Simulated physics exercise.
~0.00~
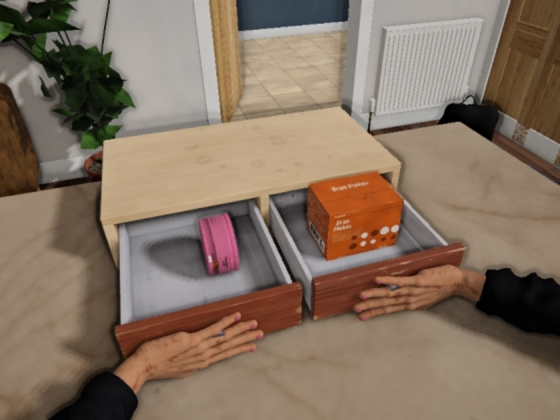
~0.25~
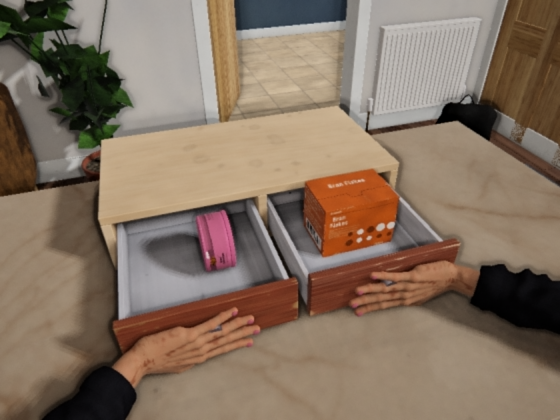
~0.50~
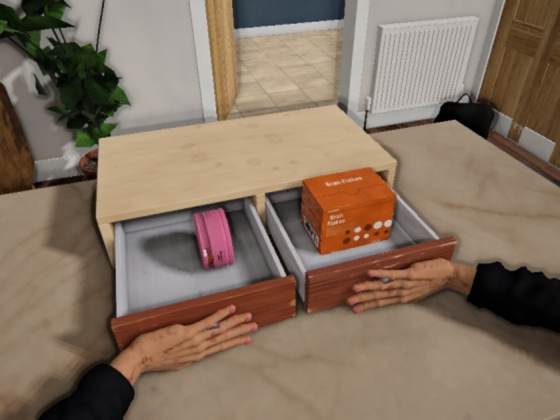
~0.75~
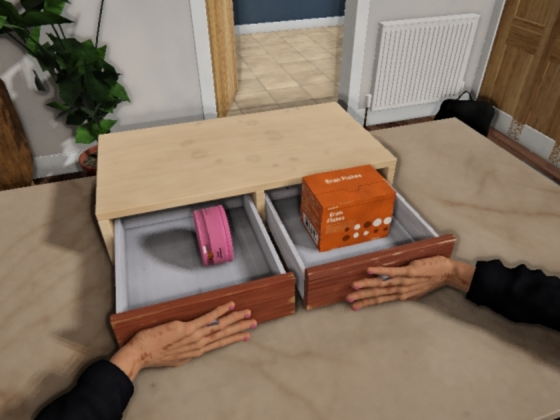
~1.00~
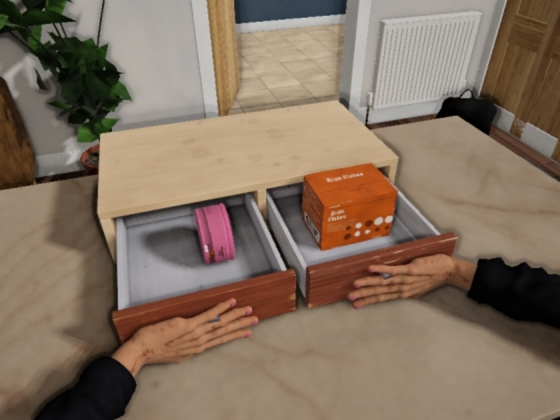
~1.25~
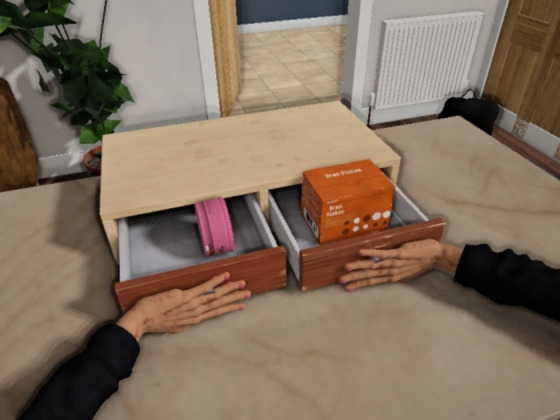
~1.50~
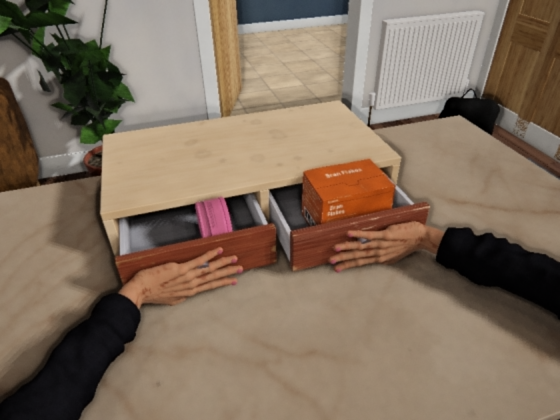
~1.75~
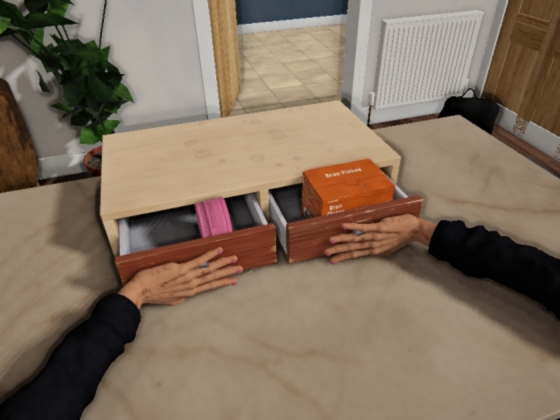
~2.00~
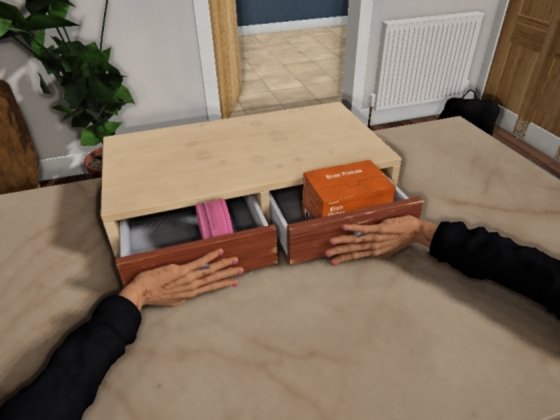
On a pale marbled tabletop in a room with a plant and a radiator, a light wooden chest sits with its two reddish-fronted drawers open side by side. The left drawer holds a round pink tub and the right one an orange box, and a hand rests against each front. At first the hands and drawers stay still while the view sways slightly. Then both hands push the drawers inward together, carrying the tub and box back with them. The drawers stop about halfway in and remain ajar, with the hands still on their fronts.
